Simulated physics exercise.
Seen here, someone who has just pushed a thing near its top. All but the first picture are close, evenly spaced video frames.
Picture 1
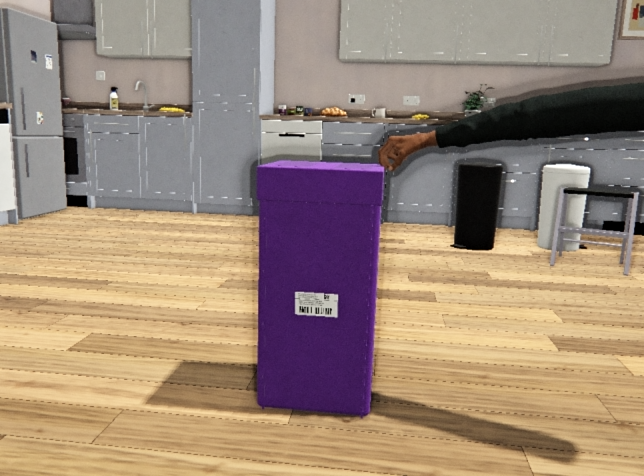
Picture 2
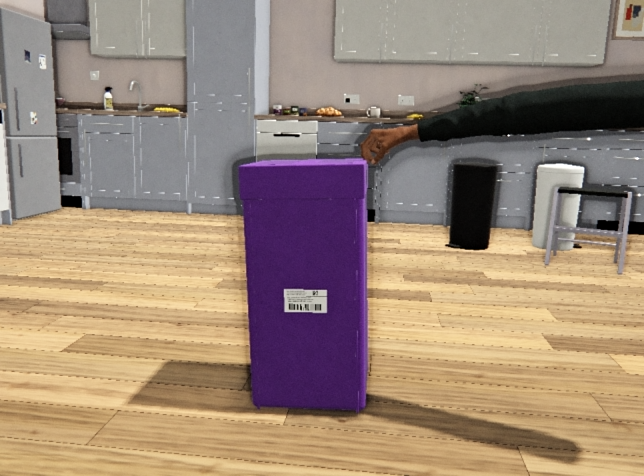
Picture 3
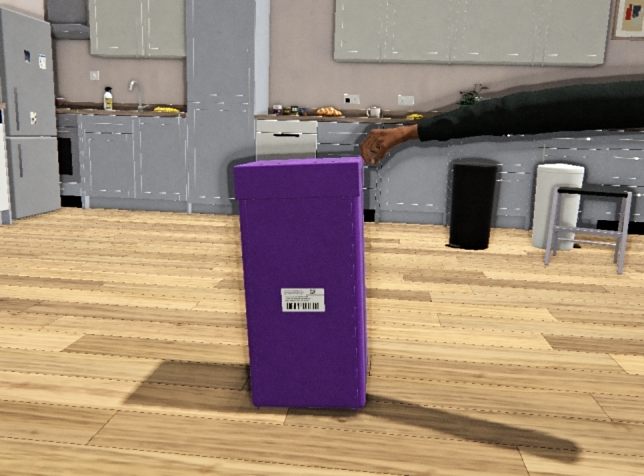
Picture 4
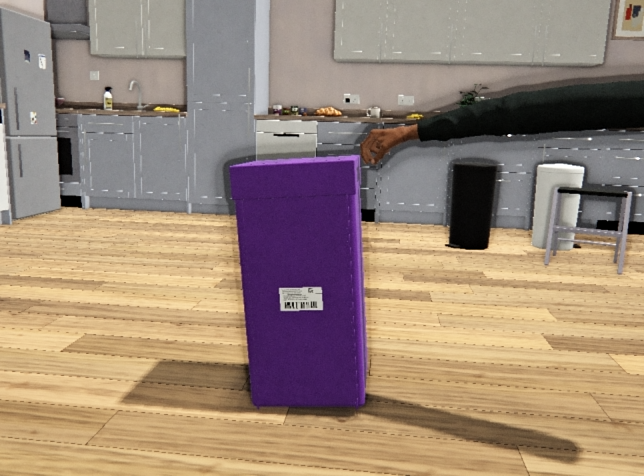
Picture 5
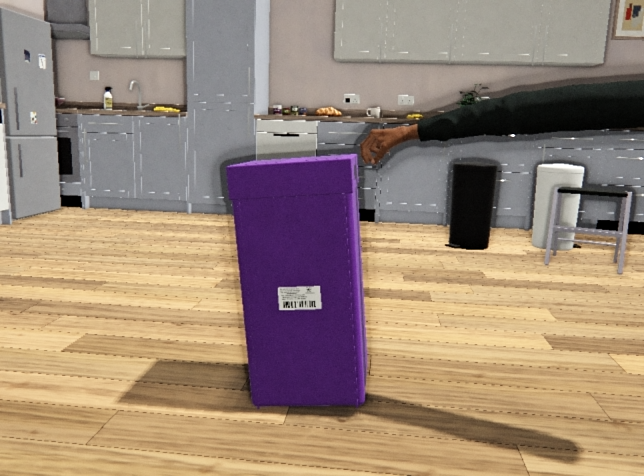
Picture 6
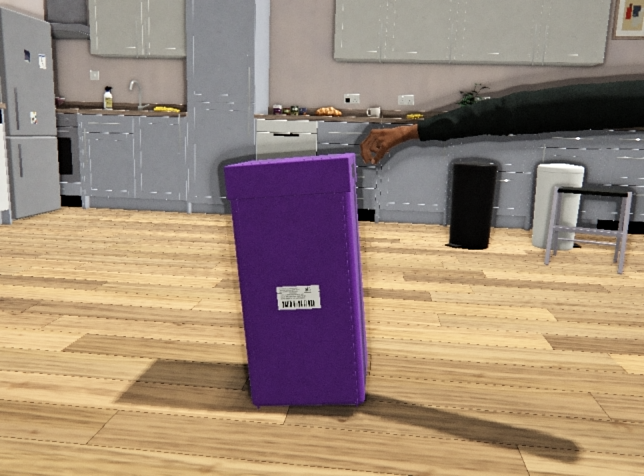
The video shows a hand reaching in from the right near the top of a tall purple box on a wooden kitchen floor; the upright box tilts slightly to the left while the outstretched arm stays nearly still.
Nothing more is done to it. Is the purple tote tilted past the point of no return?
As it turns out, the purple tote returns to its base.
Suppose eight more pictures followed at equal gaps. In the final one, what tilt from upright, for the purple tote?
It would show 4°.
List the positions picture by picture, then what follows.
The first frame shows purple tote (322, 282) upright.
The second frame shows purple tote (312, 279) 3° off upright.
The third frame shows purple tote (309, 278) 4° off upright.
The fourth frame shows purple tote (307, 277) 5° off upright.
The fifth frame shows purple tote (306, 276) 6° off upright.
The sixth frame shows purple tote (305, 276) 6° off upright.
Then, 0.20 s after the last picture, purple tote 2° off upright near (313, 279).
Then, 0.40 s after the last picture, purple tote 2° off upright near (322, 280).
At rest, the purple tote settles on its feet, near (318, 281).
